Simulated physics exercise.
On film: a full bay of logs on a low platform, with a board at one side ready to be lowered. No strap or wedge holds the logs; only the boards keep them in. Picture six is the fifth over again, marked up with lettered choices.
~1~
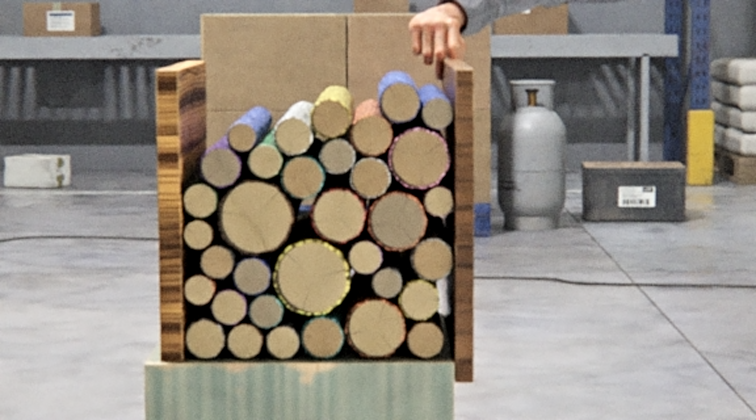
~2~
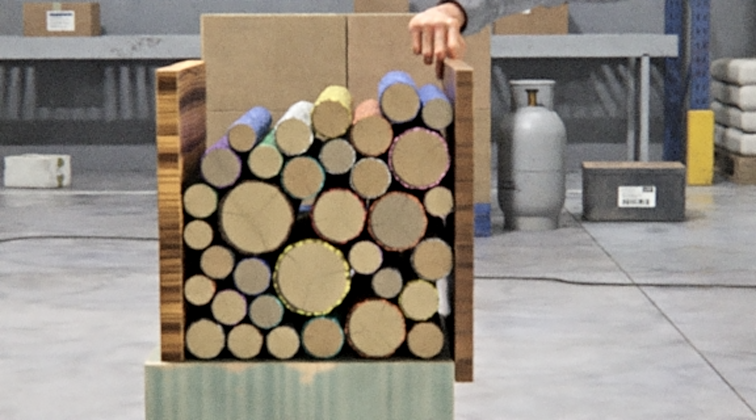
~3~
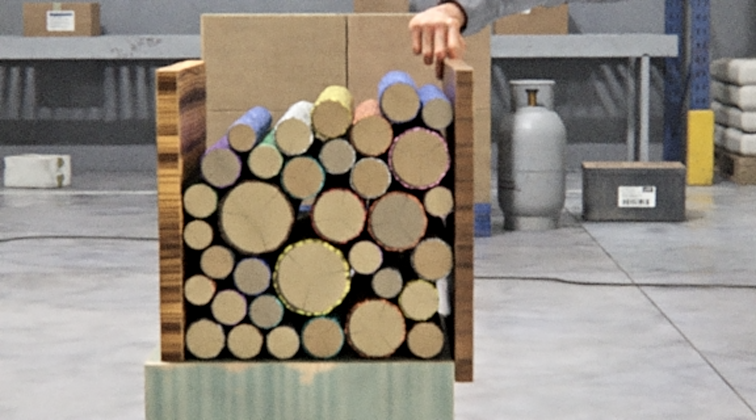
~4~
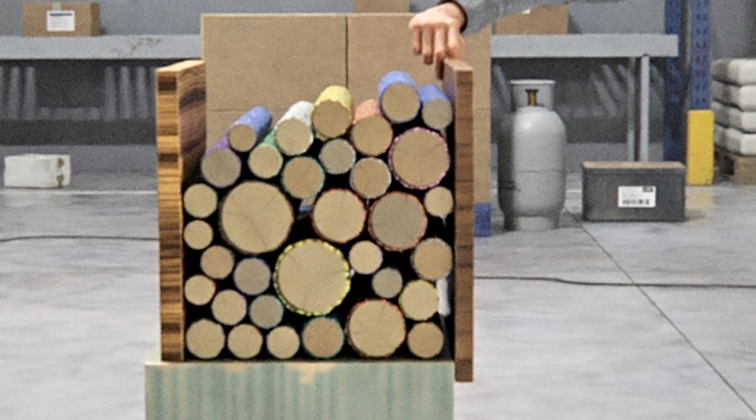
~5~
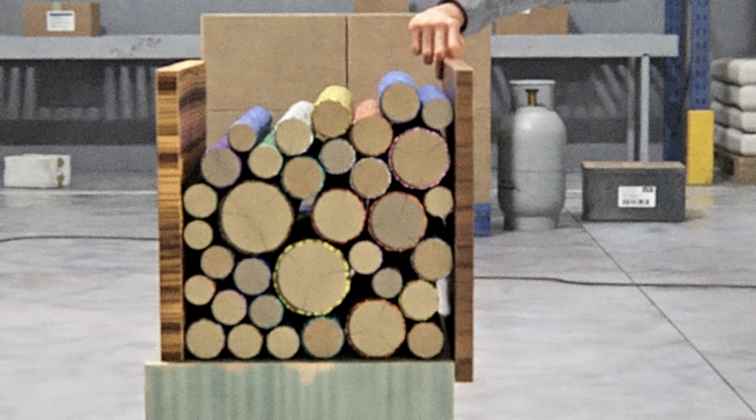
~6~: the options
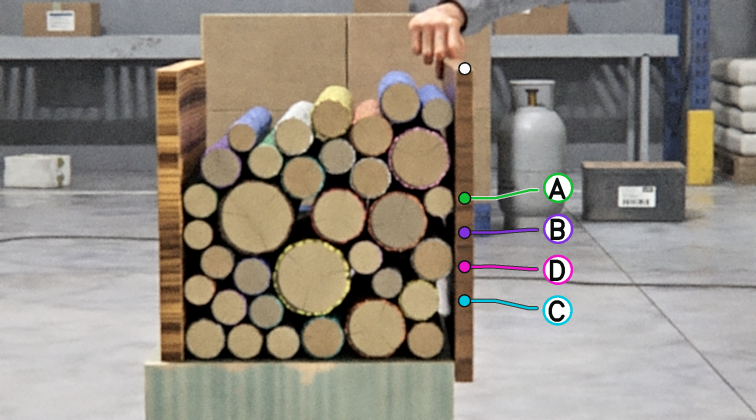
A hand stays still on the right board beside a full stack of logs.
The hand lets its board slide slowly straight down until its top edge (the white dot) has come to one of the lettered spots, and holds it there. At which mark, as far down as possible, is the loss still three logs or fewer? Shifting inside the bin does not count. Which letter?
No lower than B.
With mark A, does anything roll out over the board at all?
Yes.
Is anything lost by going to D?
Yes.
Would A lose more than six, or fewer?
At A, fewer than six.
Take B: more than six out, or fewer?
It loses fewer than six.
On the marked copy, A at (465, 198); B at (465, 232); C at (464, 301); D at (464, 266); the white dot at (465, 69).
Taking B. A third of the way, top of the board (455, 141).
Two thirds of the way, top of the board (455, 225).
When it is over, top of the board (455, 231), two out over the board.
As for the rest, A two out over the board; C more than three out over the board; D more than three out over the board.
